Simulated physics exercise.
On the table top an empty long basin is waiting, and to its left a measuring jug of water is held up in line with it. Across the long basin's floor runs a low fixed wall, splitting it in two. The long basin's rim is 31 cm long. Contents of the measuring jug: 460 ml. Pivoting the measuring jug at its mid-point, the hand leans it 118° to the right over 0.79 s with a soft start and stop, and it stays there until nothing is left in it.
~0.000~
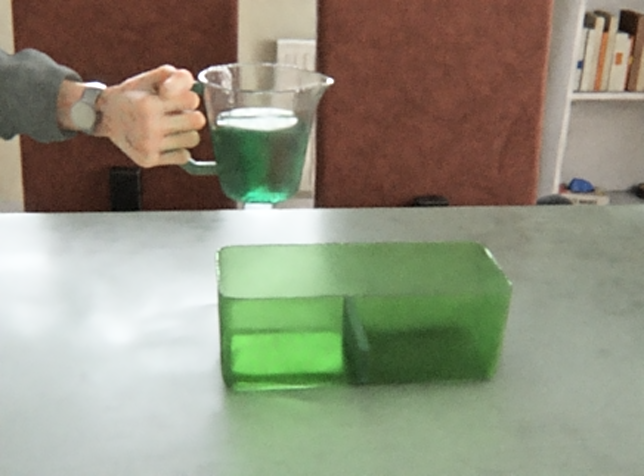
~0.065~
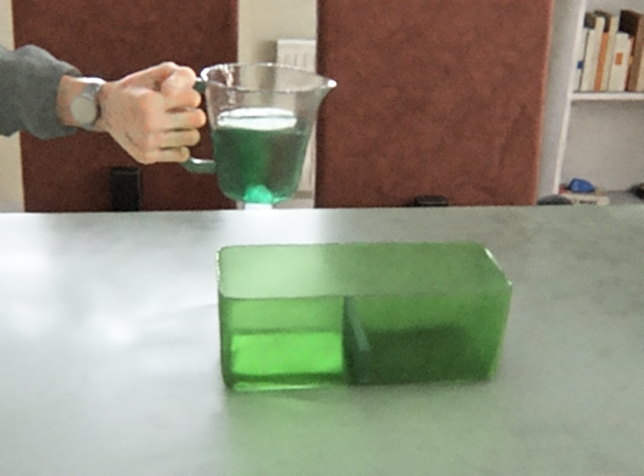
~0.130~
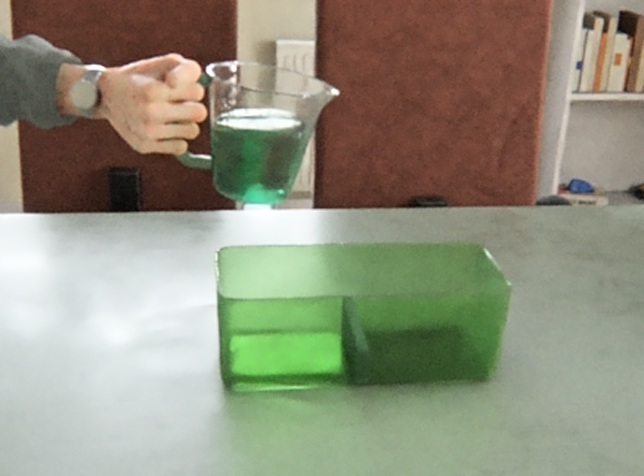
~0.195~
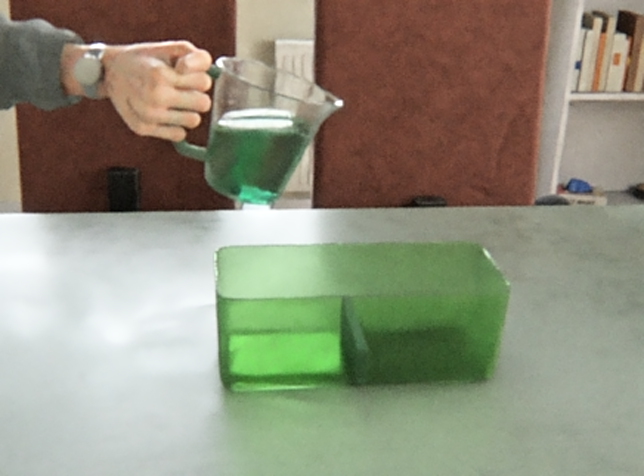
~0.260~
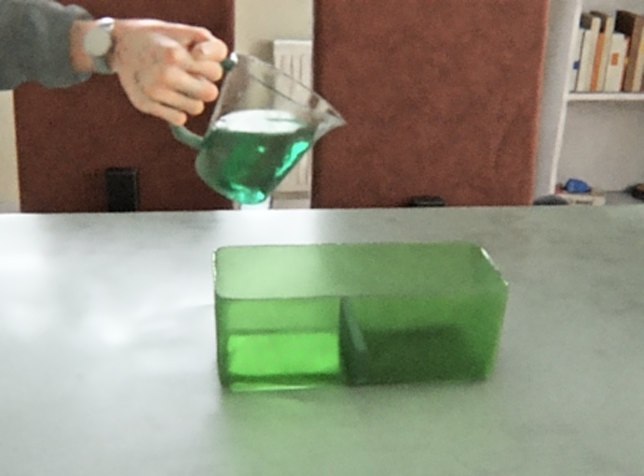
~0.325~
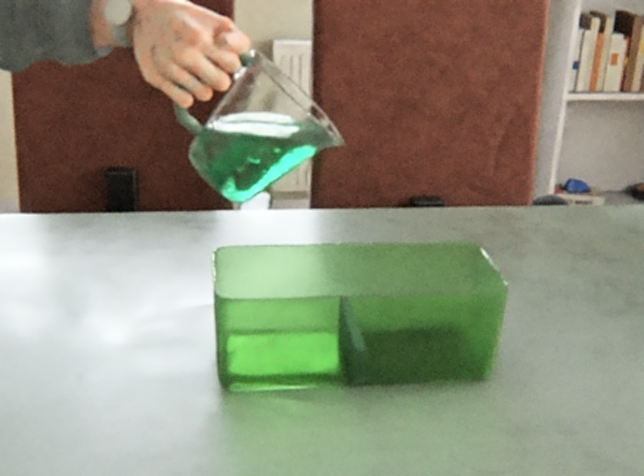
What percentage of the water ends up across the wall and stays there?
About 56 per cent.
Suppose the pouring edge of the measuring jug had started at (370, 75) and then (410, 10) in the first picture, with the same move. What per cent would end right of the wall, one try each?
It comes to 85 per cent, and then 70 per cent.
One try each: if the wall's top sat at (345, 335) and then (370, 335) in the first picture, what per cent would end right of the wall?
I'd put it at about 75 per cent for the first and about 30 per cent for the second.
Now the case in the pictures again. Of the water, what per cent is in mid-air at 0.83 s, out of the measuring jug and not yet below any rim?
Near 6 percent.
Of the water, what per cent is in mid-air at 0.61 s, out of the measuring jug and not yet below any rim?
Roughly 32 percent.
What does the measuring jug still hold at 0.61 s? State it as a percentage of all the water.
Roughly 44 per cent.
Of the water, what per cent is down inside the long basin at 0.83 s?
Value: Approx. 92 %.
By 0.61 s the tilt is 104° and 44 per cent is still to pour, 1 is left of the wall and 22 right of it.
By 0.83 s the tilt is 118° and 2 per cent is still to pour, 35 is left of the wall and 57 right of it.
By 1.05 s the tilt is 118° and 0 per cent is still to pour, 43 is left of the wall and 56 right of it.
By 1.29 s the tilt is 118° and 0 per cent is still to pour, 43 is left of the wall and 56 right of it.
At rest 43 per cent lies left of the wall, 56 right of it and 1 outside.
